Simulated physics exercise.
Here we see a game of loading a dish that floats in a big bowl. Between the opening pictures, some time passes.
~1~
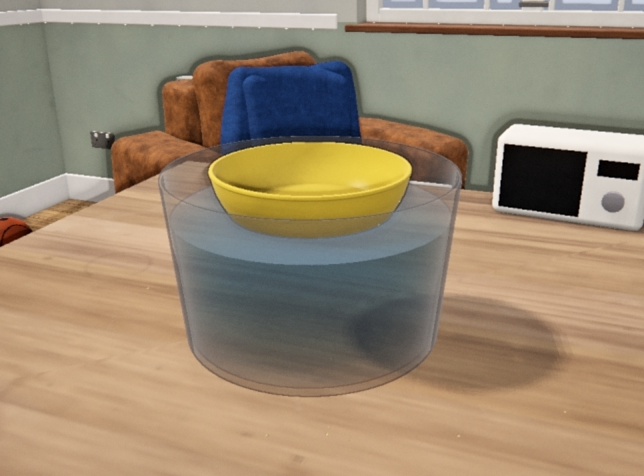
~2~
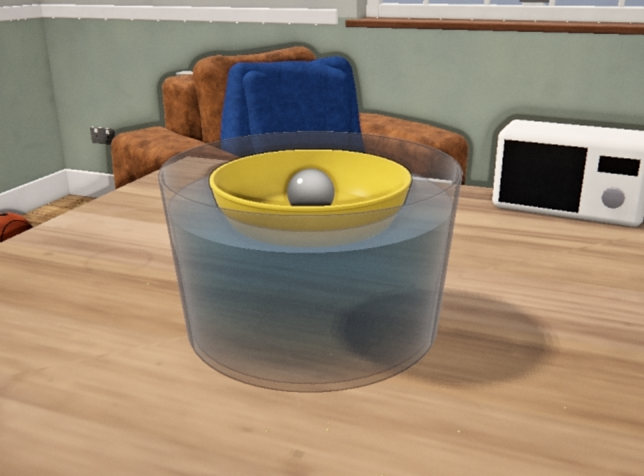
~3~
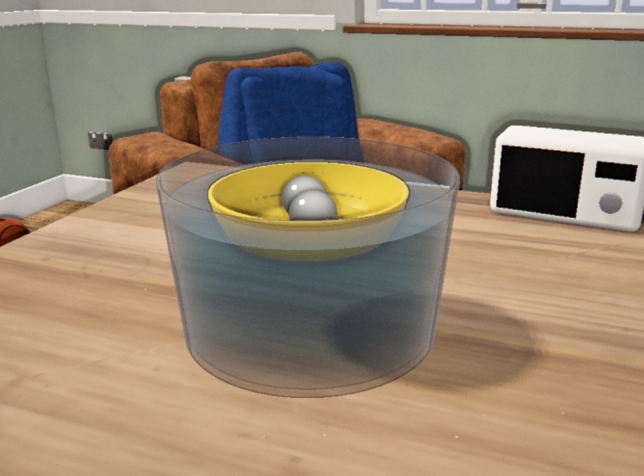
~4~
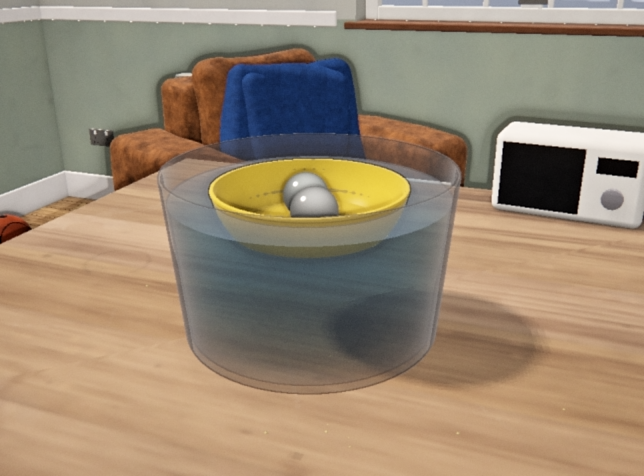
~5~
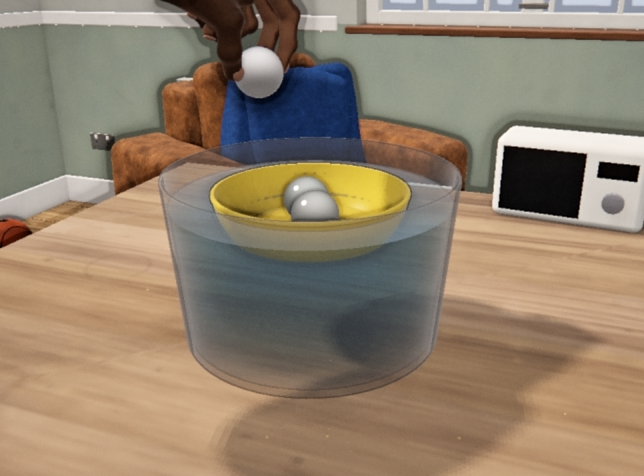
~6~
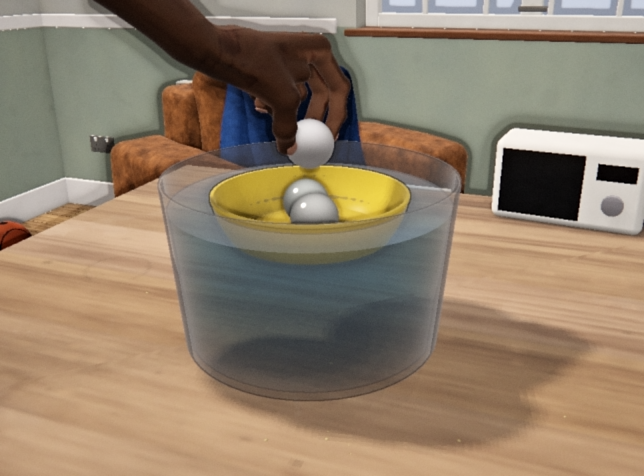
A yellow dish floats empty in a clear bowl of water on a wooden table, then sits lower with one grey ball in it and lower still with two. A hand then brings in another ball from the upper left and lowers it to just above the pair.
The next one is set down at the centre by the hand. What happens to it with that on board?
It fills and sinks.
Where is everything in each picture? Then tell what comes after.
The first picture shows dish (310, 167) empty; most of its side above the surface.
The second picture shows dish (311, 176) with one aboard; about half of its side above the surface.
The third picture shows dish (309, 191) with two aboard; about a fifth of its side above the surface.
The fourth picture shows dish (310, 187) with two aboard; about a fifth of its side above the surface.
The fifth picture shows dish (311, 191) with two aboard; about a fifth of its side above the surface; the next steel ball in the hand at (259, 73).
The sixth picture shows dish (310, 194) with two aboard; about a fifth of its side above the surface; the next steel ball in the hand at (310, 144).
A moment on, the steel ball is in and the dish dips.
Further on, water pours in over its edge.
When it is over, the dish lies on the bottom with its load.
